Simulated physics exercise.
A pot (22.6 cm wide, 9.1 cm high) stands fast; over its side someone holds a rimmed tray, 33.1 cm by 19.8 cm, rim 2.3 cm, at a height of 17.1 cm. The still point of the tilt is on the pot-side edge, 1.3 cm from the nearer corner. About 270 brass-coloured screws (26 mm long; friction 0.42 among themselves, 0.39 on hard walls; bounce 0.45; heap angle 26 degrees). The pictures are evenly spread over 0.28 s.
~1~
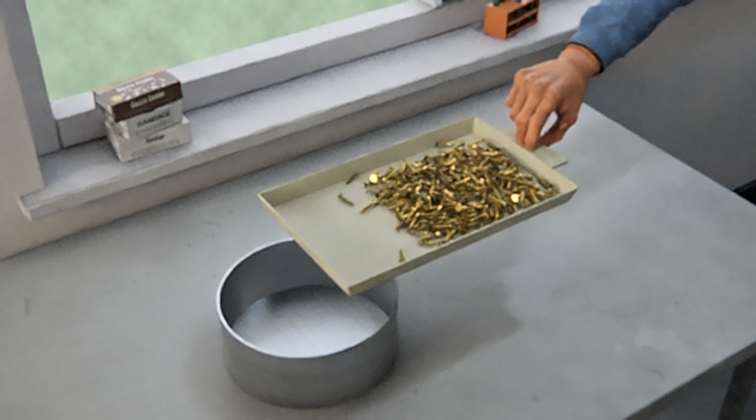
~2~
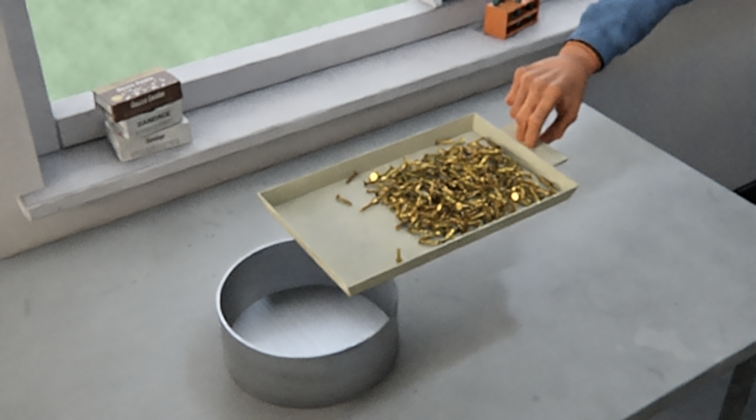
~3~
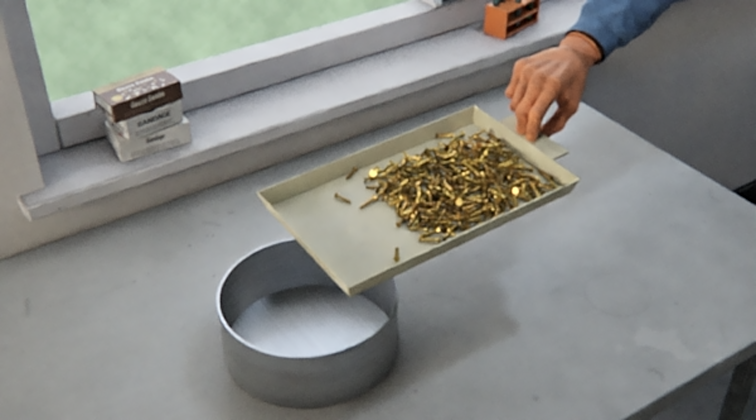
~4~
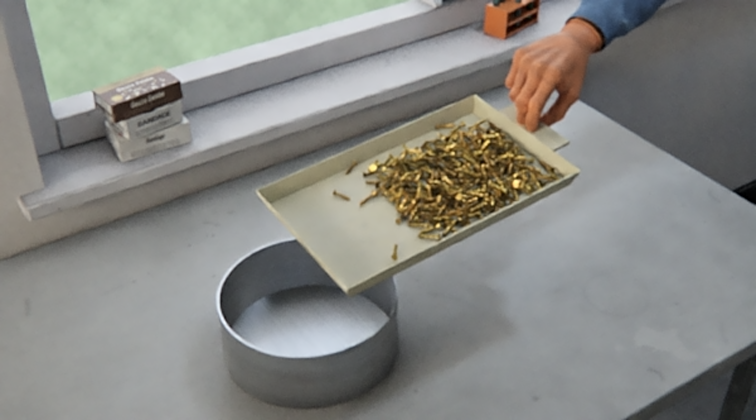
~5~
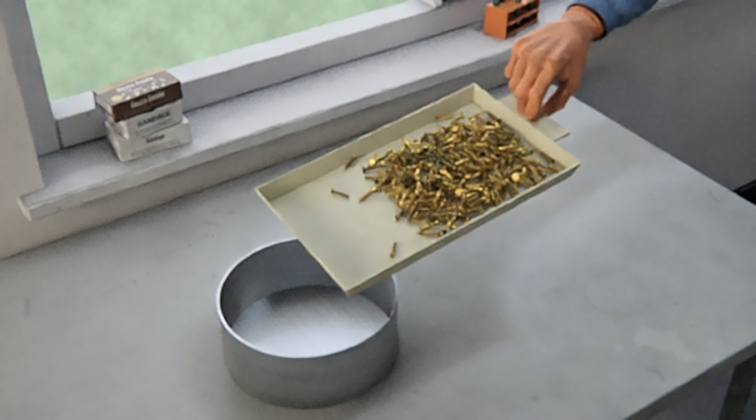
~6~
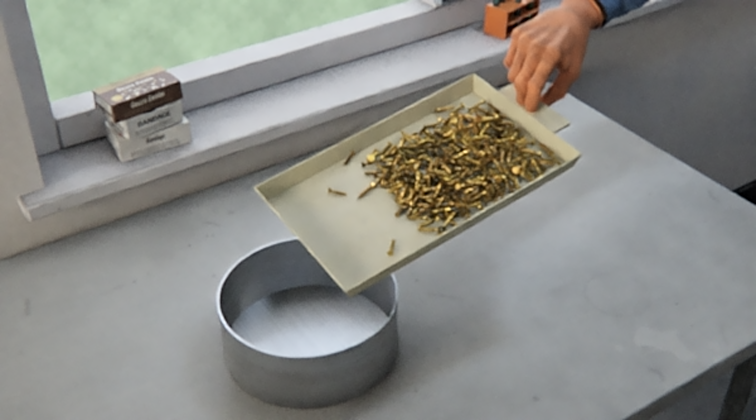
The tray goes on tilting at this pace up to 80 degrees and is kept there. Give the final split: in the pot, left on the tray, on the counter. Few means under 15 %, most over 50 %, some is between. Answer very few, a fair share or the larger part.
Pot a fair share, tray very few, counter the larger part.
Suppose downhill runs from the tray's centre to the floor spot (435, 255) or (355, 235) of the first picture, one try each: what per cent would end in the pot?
Some 0 and 90 per cent.
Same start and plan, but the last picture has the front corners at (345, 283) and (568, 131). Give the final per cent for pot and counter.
Pot 65, counter 30.
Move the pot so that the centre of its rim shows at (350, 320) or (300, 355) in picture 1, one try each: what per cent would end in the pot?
Some 85 and 100 per cent.
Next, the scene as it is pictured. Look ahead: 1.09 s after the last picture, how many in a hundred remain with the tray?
Roughly 65 per cent.
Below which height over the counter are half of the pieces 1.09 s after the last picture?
Roughly 20 cm.
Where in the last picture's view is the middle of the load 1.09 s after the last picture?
Near (326, 280).
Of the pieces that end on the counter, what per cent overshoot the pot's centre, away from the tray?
About 90 per cent.
Then, 0.65 s after the last picture, tilt 43 degrees; the tray holds 100 %, the pot 0 %.
Then, 1.09 s after the last picture, tilt 65 degrees; the tray holds 65 %, the pot 10 %.
Then, 1.60 s after the last picture, tilt 80 degrees; the tray holds 15 %, the pot 20 %.
In the end, pot 25 %, tray 0 %, counter 75 %.
